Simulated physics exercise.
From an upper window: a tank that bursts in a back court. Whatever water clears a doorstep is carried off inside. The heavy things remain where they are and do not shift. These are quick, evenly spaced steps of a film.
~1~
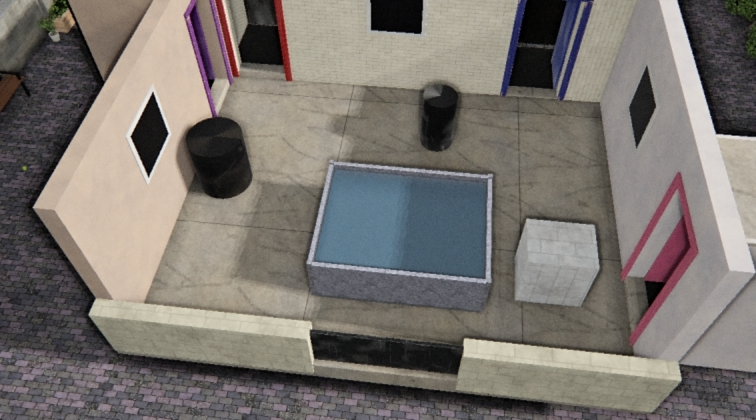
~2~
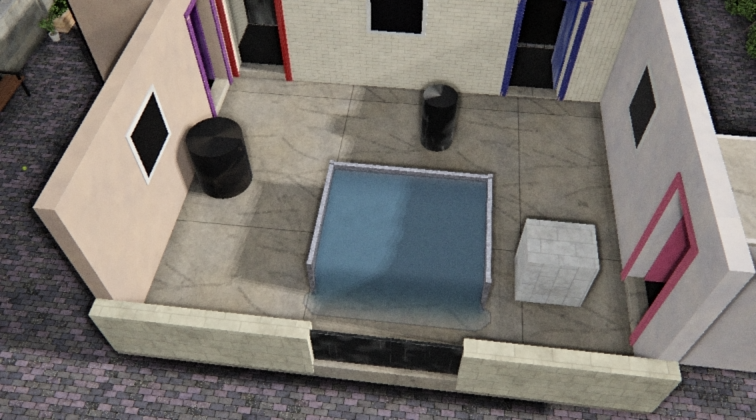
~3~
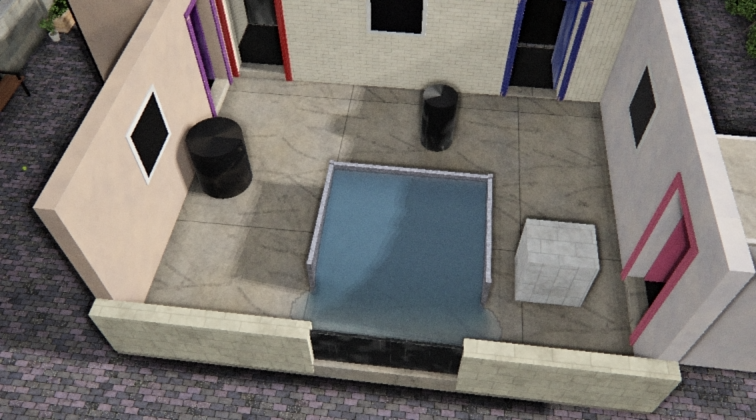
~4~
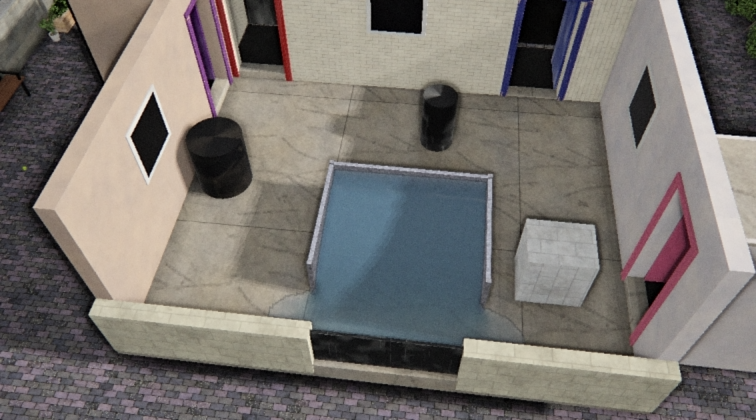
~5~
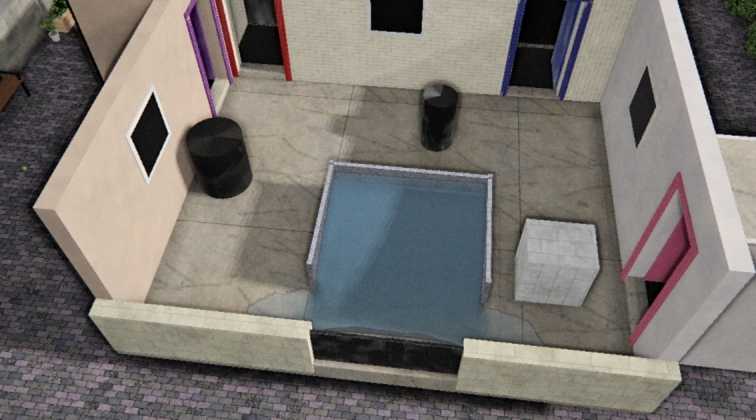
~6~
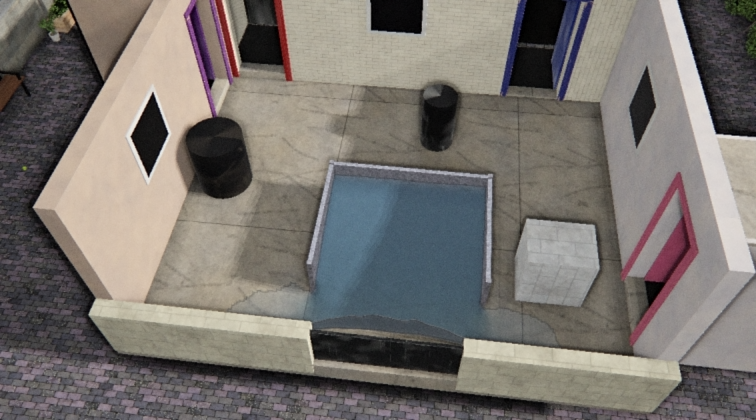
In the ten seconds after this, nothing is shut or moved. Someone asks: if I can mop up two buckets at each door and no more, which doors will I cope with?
One by one: The pink door ends up over two buckets; the red door ends up within two buckets; the purple door ends up within two buckets; the blue door ends up over two buckets.
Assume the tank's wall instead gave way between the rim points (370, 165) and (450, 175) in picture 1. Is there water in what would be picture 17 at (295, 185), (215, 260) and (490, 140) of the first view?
So: Spared, then spared, then wetted.
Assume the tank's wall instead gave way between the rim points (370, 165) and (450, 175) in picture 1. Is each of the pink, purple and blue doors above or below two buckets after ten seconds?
Taking them in turn, the pink door comes up short, the purple door crosses the line, the blue door crosses the line.
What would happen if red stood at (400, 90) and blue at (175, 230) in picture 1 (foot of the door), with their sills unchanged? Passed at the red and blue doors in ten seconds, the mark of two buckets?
Looking at both, the red one stays unflooded and the blue one gets flooded.
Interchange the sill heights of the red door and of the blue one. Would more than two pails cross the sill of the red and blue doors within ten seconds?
Looking at red first, it breaks the limit, but blue remains below the limit.
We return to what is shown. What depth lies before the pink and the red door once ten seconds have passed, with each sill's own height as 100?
Roughly 40 per cent, then 80 per cent.
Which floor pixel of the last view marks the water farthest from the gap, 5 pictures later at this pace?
Roughly (135, 329).
A moment on, water covers 25 % of the floor; the pink door wet at the sill, nothing in, the red door not reached, the purple door not reached, the blue door not reached.
Next, water covers 30 % of the floor; the pink door over two buckets in, the red door not reached, the purple door not reached, the blue door not reached.
Then, water covers 60 % of the floor; the pink door far over two buckets in, the red door wet at the sill, nothing in, the purple door wet at the sill, nothing in, the blue door not reached.
Later, water covers 90 % of the floor; the pink door far over two buckets in, the red door wet at the sill, nothing in, the purple door wet at the sill, nothing in, the blue door over two buckets in.
In the end, water covers 100 % of the floor; the pink door far over two buckets in, the red door wet at the sill, nothing in, the purple door wet at the sill, nothing in, the blue door far over two buckets in.
